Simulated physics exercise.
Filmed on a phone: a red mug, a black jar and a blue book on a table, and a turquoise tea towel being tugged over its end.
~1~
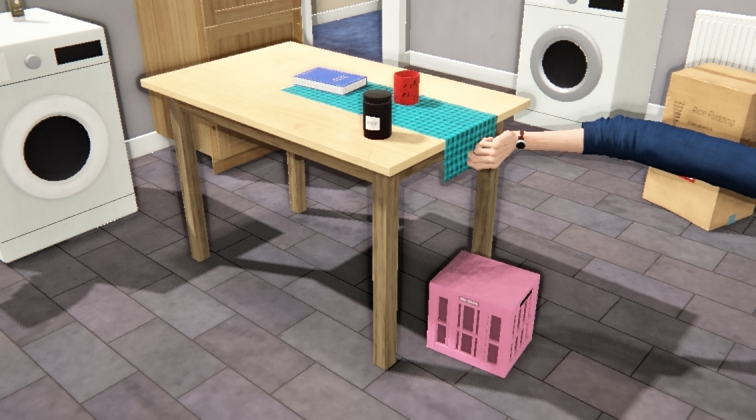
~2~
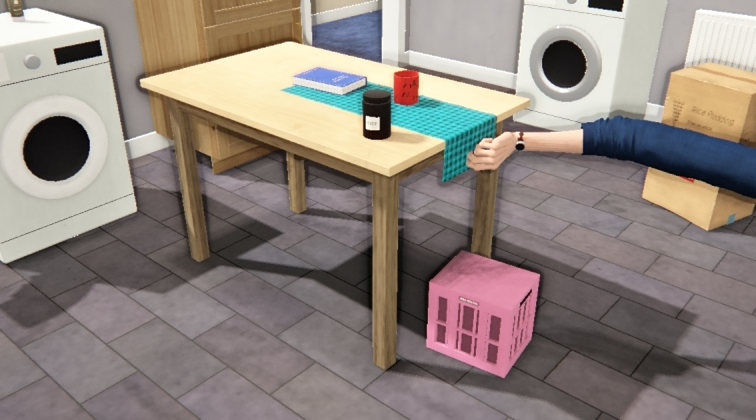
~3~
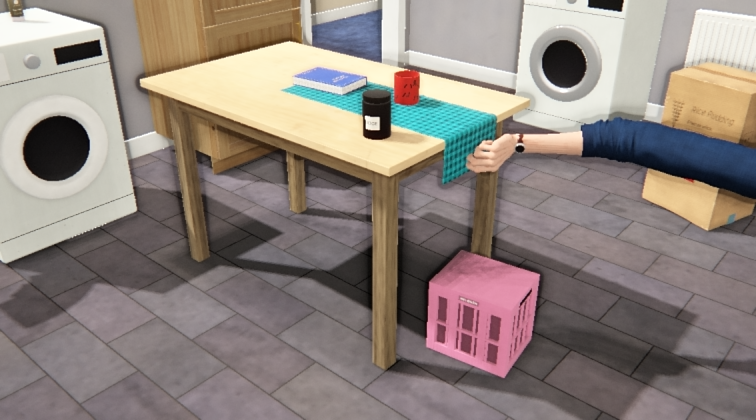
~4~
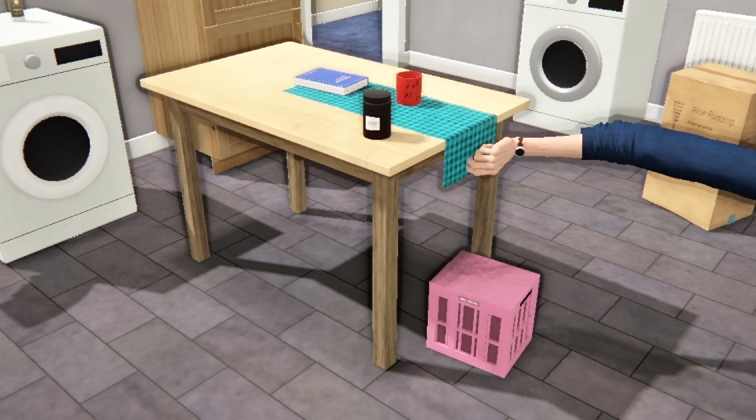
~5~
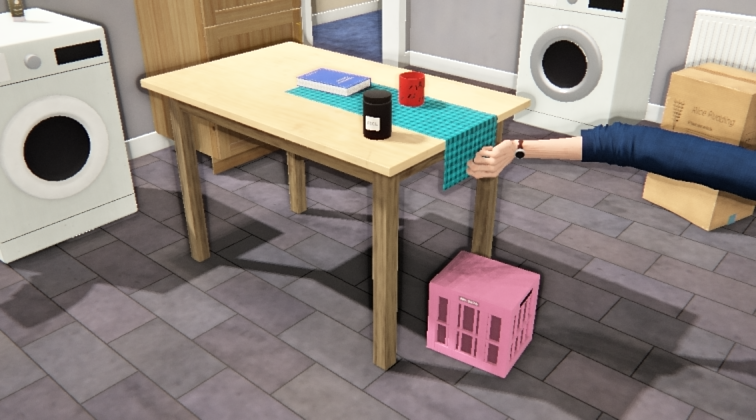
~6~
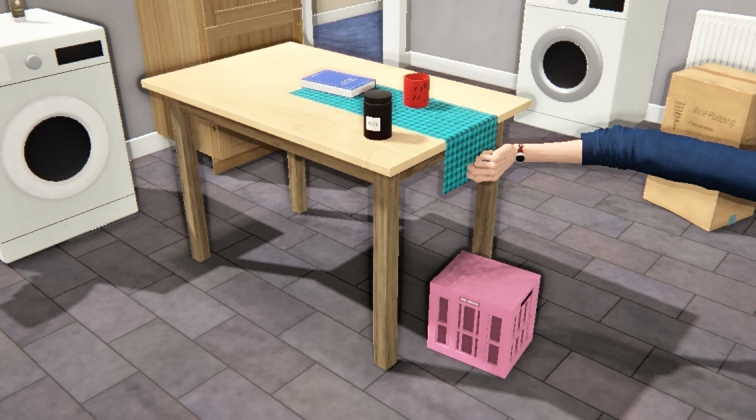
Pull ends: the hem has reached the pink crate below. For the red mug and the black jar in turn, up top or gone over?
Red mug: Gone over; black jar: Up top.
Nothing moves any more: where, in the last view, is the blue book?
Near (413, 104).
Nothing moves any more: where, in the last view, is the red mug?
At about (509, 251).
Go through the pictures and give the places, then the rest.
In the first picture, tea towel end (444, 182); red mug (407, 74); black jar (377, 93); blue book (330, 76); top of the crate (489, 292).
In the second picture, tea towel end (442, 183), far hem (279, 90); black jar (377, 93); black jar stands beside the cloth.
In the third picture, tea towel end (443, 185); red mug (407, 74).
In the fourth picture, tea towel end (443, 188), far hem (281, 91); black jar (377, 93).
In the fifth picture, tea towel end (444, 191); red mug (412, 75).
In the sixth picture, tea towel end (443, 195), far hem (287, 93); red mug (417, 76); black jar (378, 94); top of the crate (489, 292).
Then, 0.52 s after the last picture, hem going down; mug carried along near (440, 97); jar unmoved.
Then, 1.16 s after the last picture, hem going down; mug carried along near (474, 106); jar unmoved.
Then, 1.86 s after the last picture, hem on the crate; mug down below near (509, 251); jar unmoved.
At rest, hem on the crate; mug down below near (509, 251); jar unmoved. The red mug goes over the edge and the black jar keeps clear of the edge.
